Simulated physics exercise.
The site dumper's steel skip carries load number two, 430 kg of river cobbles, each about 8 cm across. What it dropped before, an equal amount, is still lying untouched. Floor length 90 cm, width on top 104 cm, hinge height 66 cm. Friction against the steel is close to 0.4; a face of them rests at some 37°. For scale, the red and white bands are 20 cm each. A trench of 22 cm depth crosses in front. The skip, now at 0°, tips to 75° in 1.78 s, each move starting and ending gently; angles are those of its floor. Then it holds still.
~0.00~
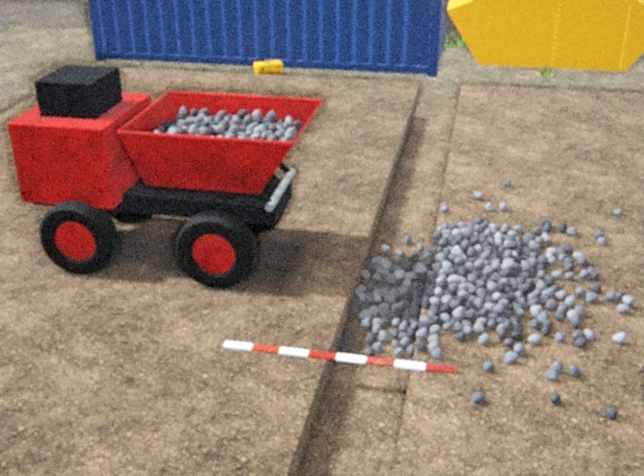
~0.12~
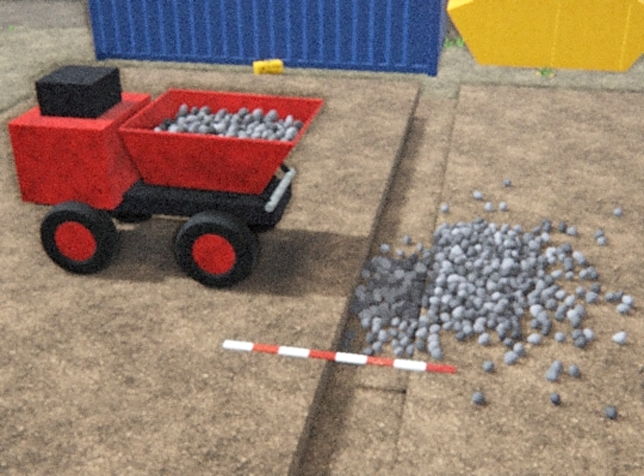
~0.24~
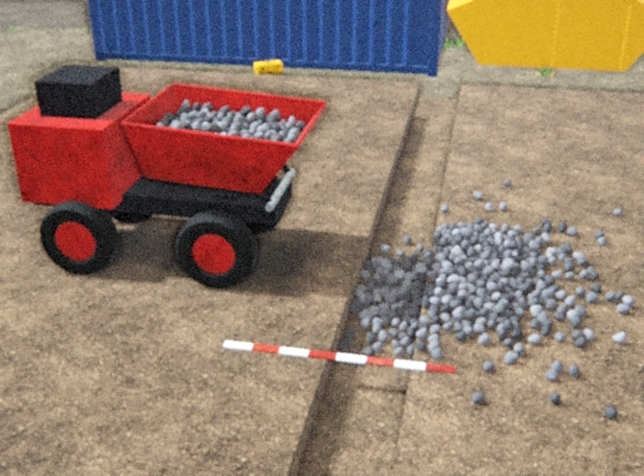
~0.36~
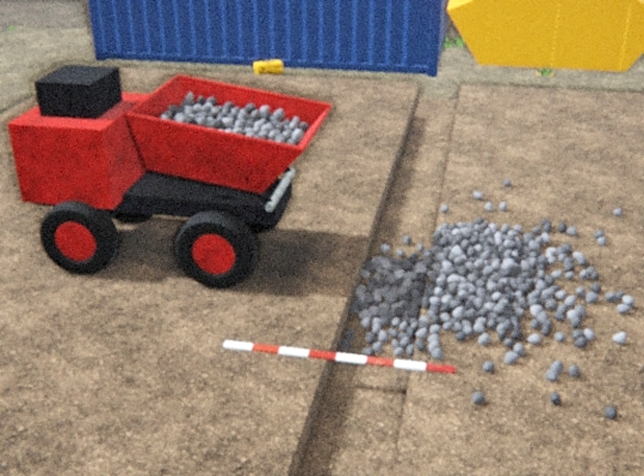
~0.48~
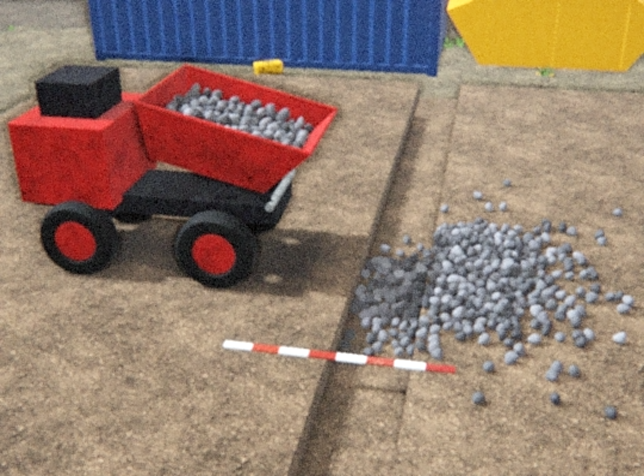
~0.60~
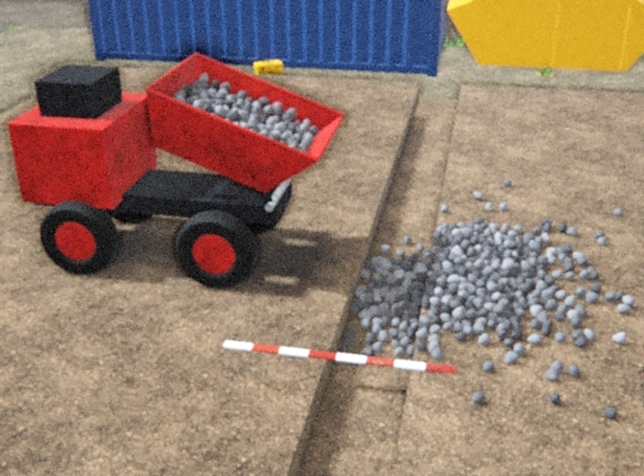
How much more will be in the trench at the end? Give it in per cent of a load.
Some 93 per cent is added.
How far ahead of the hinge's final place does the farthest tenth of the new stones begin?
About 120 cm.
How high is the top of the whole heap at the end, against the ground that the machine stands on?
About 28 cm above it.
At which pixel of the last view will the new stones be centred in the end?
Around (396, 275).
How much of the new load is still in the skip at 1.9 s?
It holds some 60 per cent.
After 1.3 s the floor is at 64°; in per cent of one load, 100 in the skip, 24 in the trench, 76 past the trench; the foremost stones are past the picture's edge.
After 1.9 s the floor is at 75°; in per cent of one load, 59 in the skip, 64 in the trench, 76 past the trench; the foremost stones are past the picture's edge.
After 2.2 s the floor is at 75°; in per cent of one load, 28 in the skip, 89 in the trench, 83 past the trench; the foremost stones are past the picture's edge.
After 4.8 s the floor is at 75°; in per cent of one load, 0 in the skip, 1 short of the trench, 117 in the trench, 82 past the trench; the foremost stones are past the picture's edge. Net gain in the trench, 93.
